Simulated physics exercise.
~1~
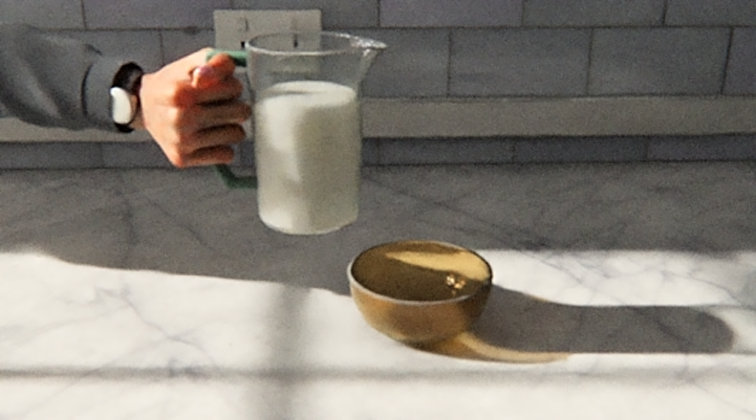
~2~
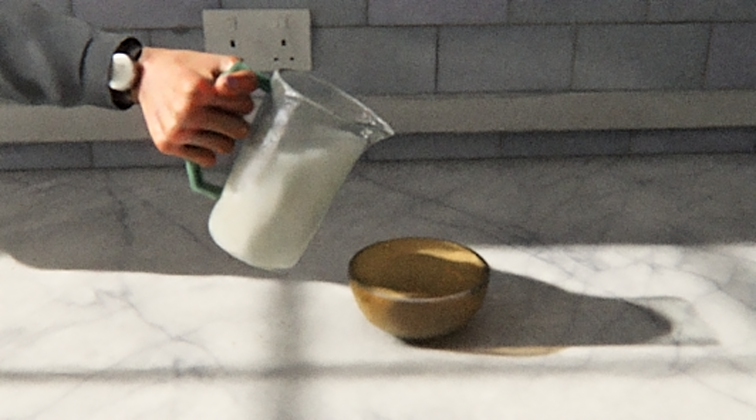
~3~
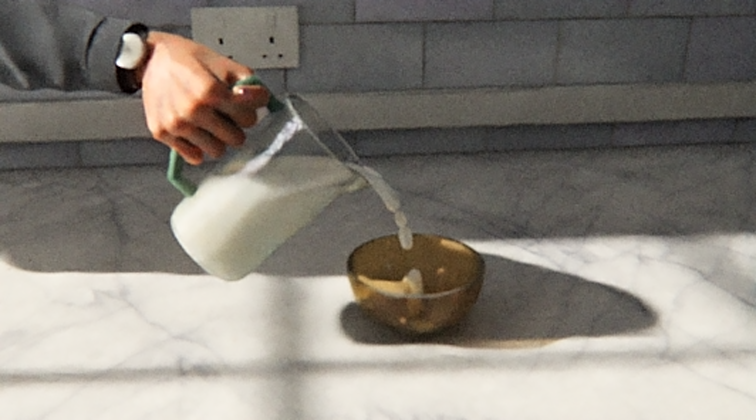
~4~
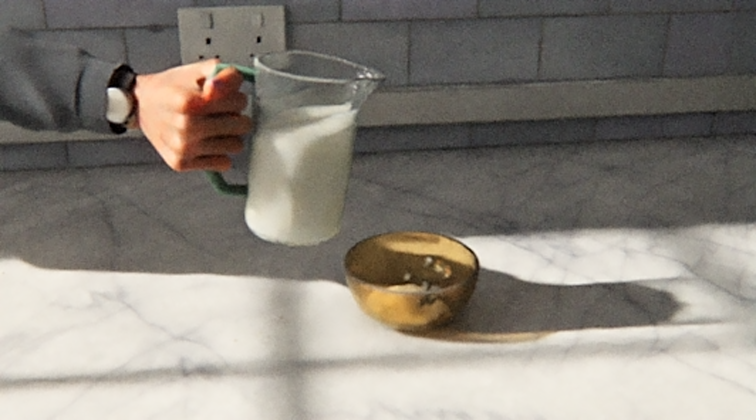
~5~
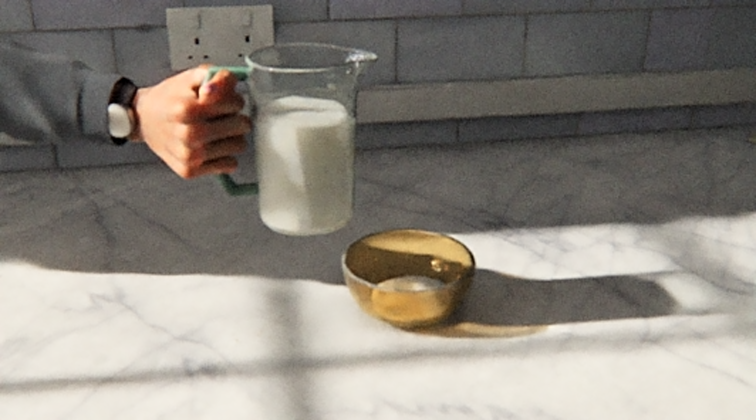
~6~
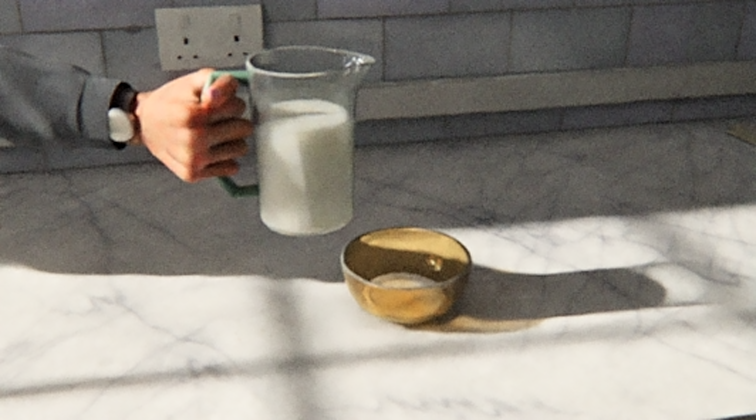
A hand tips a glass pitcher, pours a little milk into a bowl, then straightens it.
